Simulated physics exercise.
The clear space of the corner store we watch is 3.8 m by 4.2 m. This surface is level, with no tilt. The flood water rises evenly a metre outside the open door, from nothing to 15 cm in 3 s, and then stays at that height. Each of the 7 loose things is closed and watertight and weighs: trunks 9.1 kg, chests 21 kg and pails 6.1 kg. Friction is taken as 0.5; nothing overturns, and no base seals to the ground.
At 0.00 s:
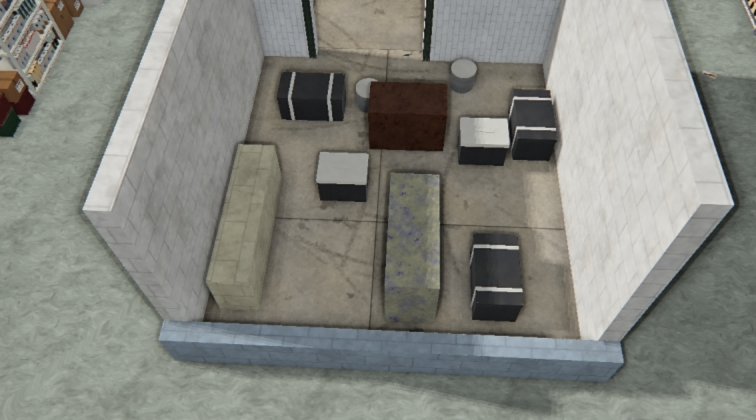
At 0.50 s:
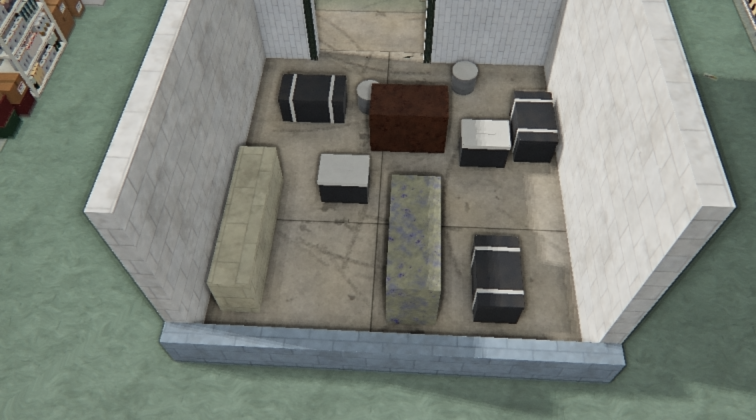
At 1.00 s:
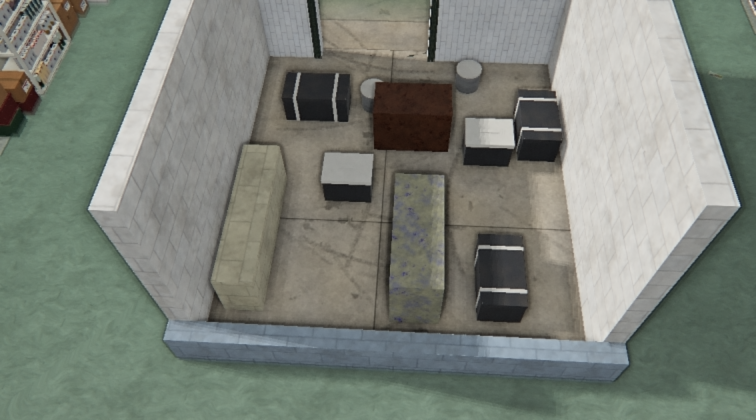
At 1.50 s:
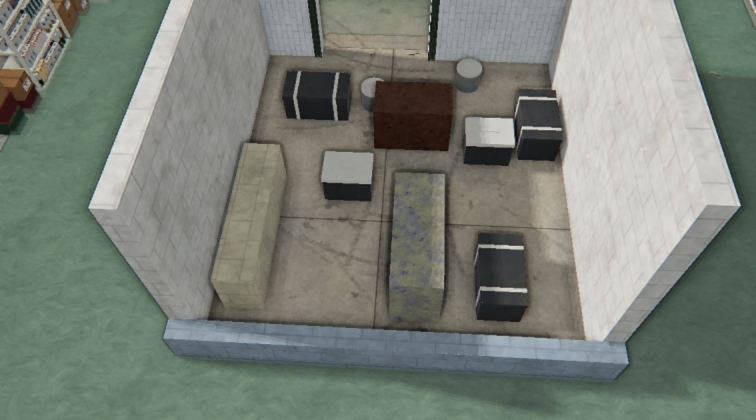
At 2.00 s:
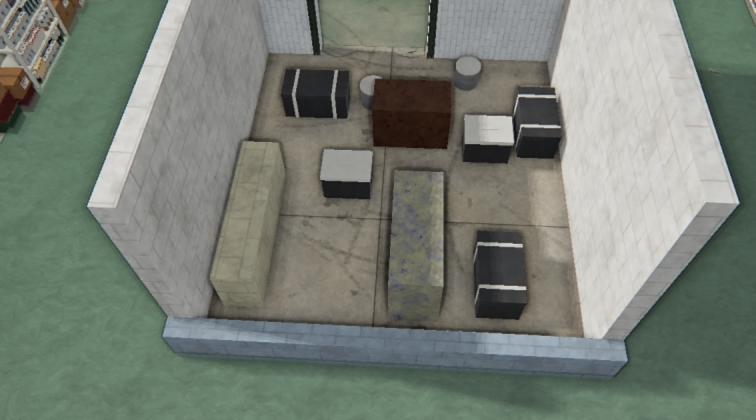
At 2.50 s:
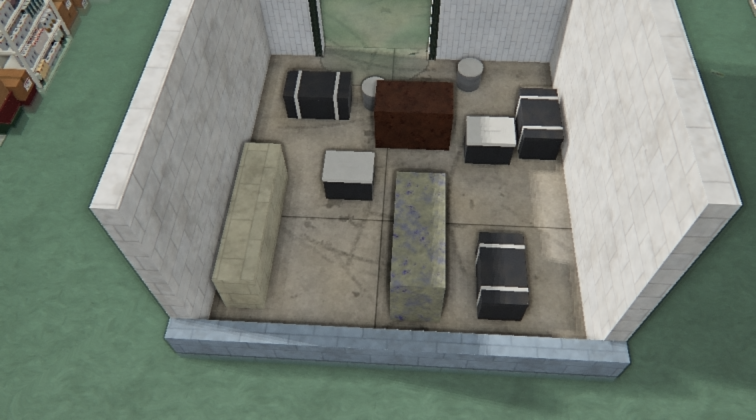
Green water spreads over the ground outside the room, while the boxes inside stay still.
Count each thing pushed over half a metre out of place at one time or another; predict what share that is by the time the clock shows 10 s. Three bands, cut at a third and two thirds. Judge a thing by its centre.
Band: One third to two thirds.
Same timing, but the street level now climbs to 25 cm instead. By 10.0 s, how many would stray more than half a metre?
So the tally would be 5.
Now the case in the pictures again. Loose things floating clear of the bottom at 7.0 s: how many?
At that moment it comes to 2.
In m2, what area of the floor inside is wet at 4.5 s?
Near 5.0 m2 in all.
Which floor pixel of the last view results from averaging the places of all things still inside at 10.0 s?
Mean floor pixel: About (418, 183).
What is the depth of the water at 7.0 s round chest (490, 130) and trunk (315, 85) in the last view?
Some 3 cm at the first, some 10 cm at the second.
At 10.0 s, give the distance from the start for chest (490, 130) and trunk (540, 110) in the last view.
Respectively 0 and 150 centimetres.
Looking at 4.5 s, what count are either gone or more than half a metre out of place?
Answer: 1.
After 3.5 s 0 of 7 are over 50 cm from their spots; 0 afloat.
After 4.5 s 1 of 7 are over 50 cm from their spots; 0 afloat.
After 7.0 s 2 of 7 are over 50 cm from their spots; 2 afloat.
After 10.0 s 3 of 7 are over 50 cm from their spots, and 3 have been at some point; 3 afloat.
